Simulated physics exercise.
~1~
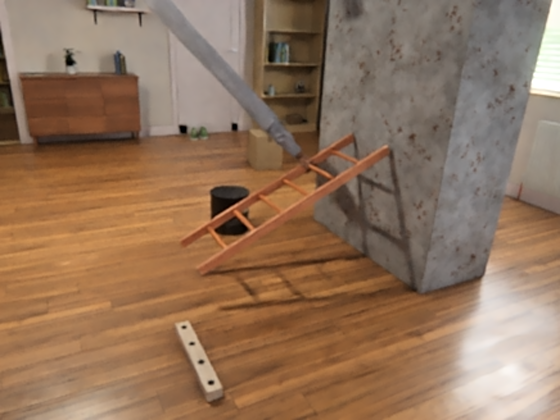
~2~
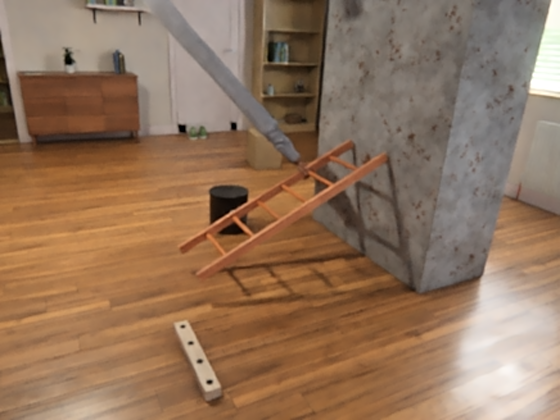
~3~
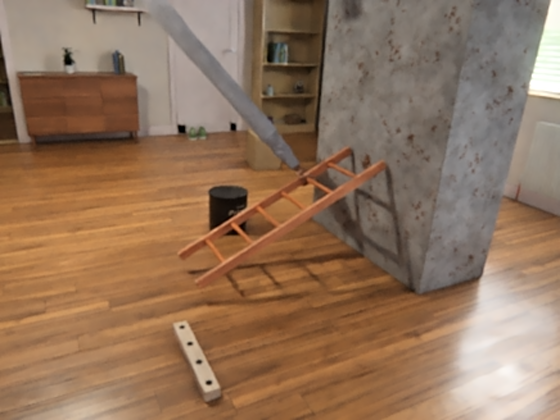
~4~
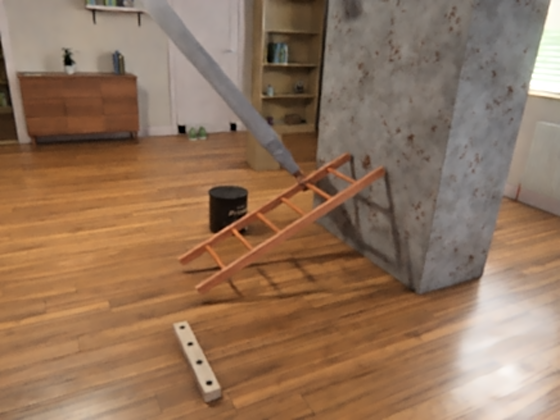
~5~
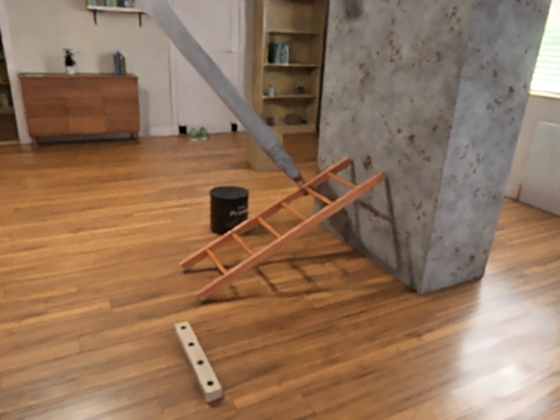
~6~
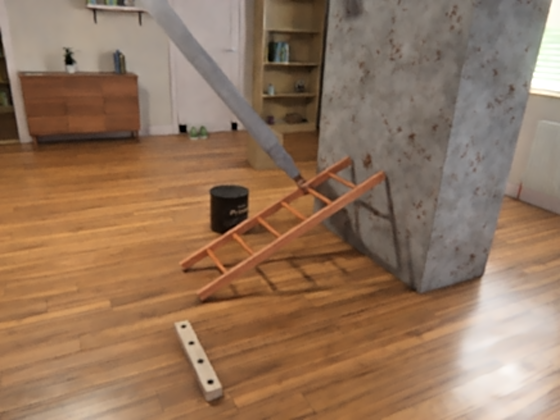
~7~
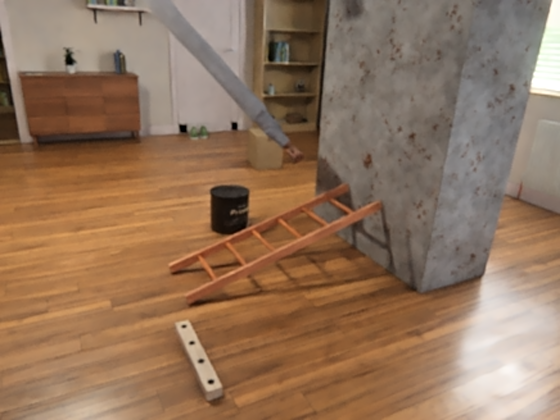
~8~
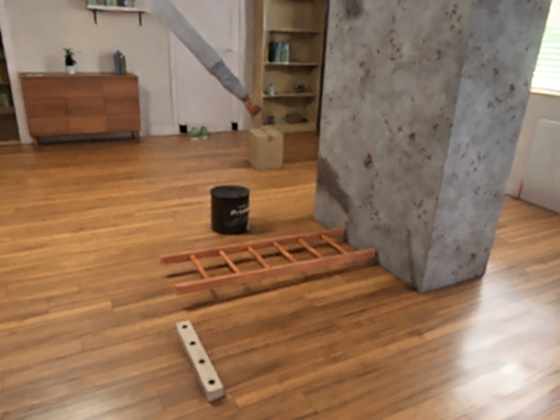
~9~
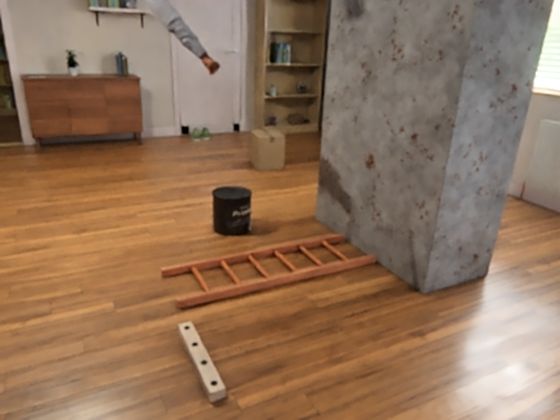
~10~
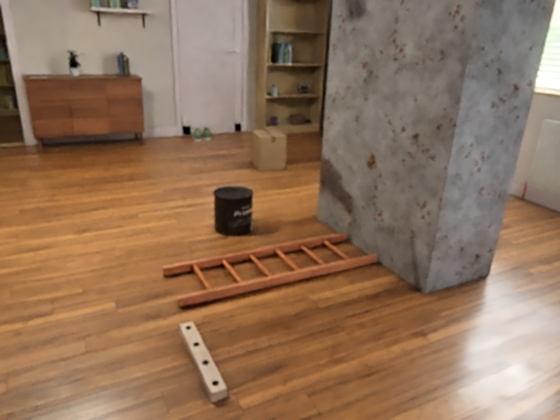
In this clip, a grey-sleeved arm holds an orange ladder leaning against a speckled grey pillar, near a black pail and a wooden strip, and lowers it slightly. The hand lets go and withdraws, and the ladder slips down until it lies flat on the wooden floor.
